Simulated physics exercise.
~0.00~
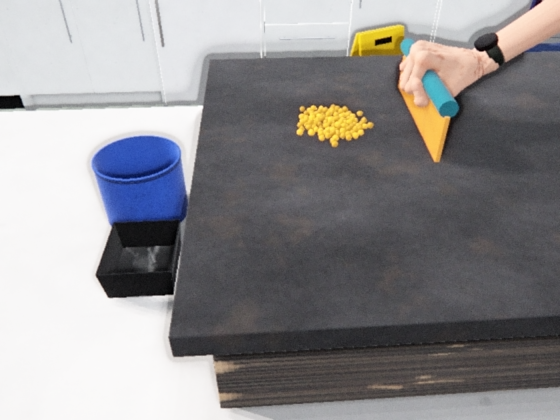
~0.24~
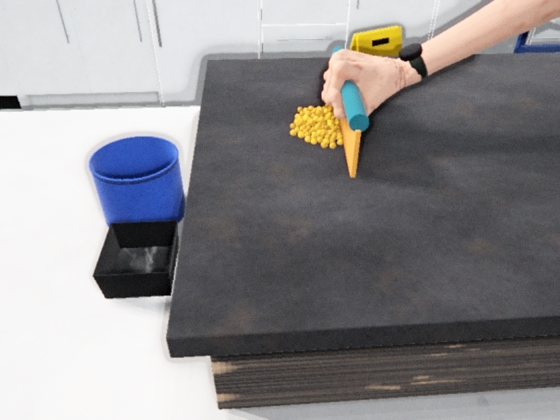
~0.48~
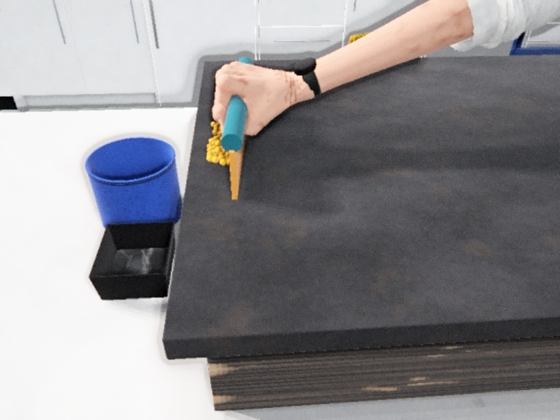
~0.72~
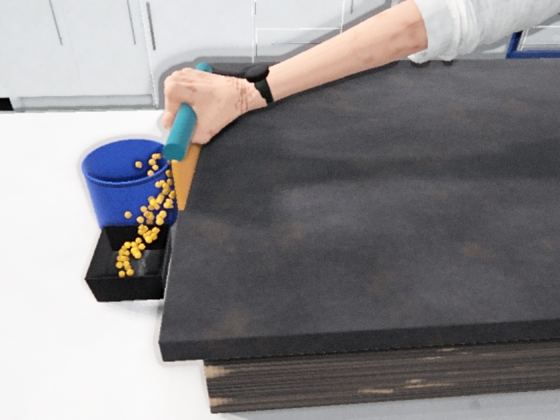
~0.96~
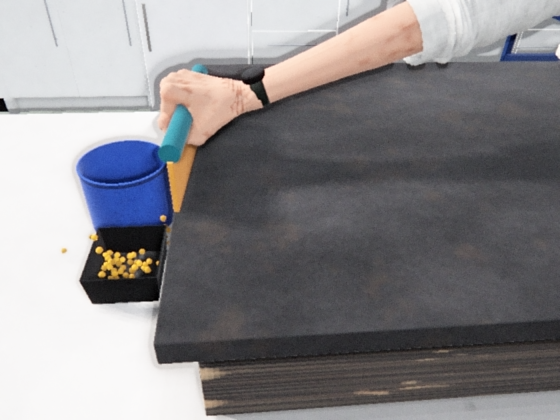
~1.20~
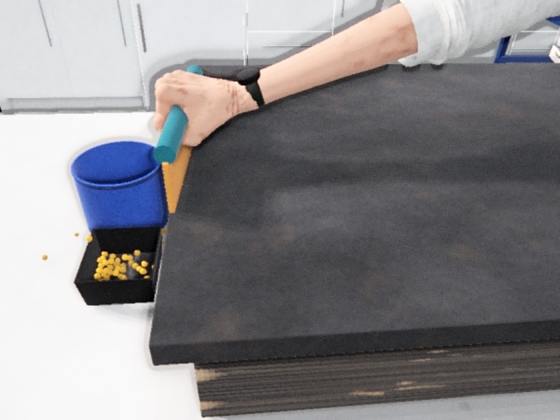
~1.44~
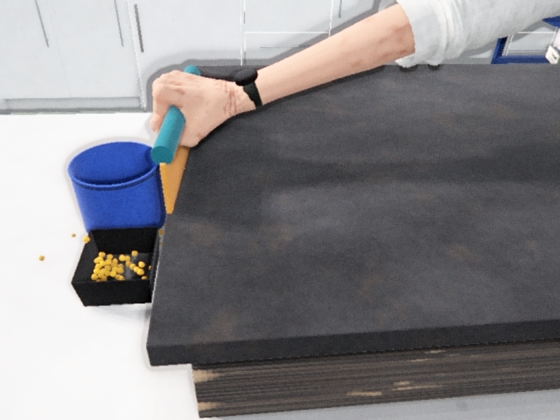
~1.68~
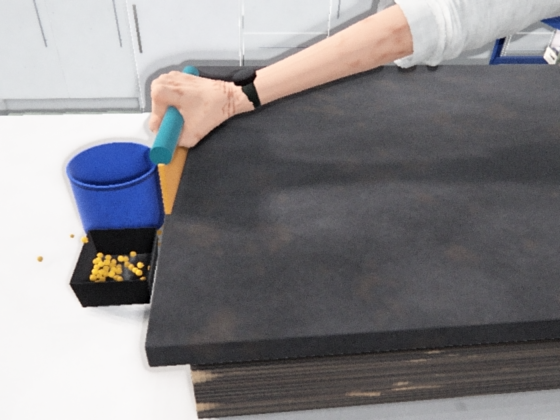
A dark, thick-topped table stands on a white floor before pale cabinets, seen from above at an angle. A loose heap of yellow maize kernels lies near its far side, with a blue pot and a small black tin beside its left edge. A hand wearing a black watch grips an orange scraper with a teal handle and sweeps the kernels left. They bunch up at the edge, then pour over it in a stream. The scraper stops there, leaving a visible pile in the black tin and a few strays on the floor.
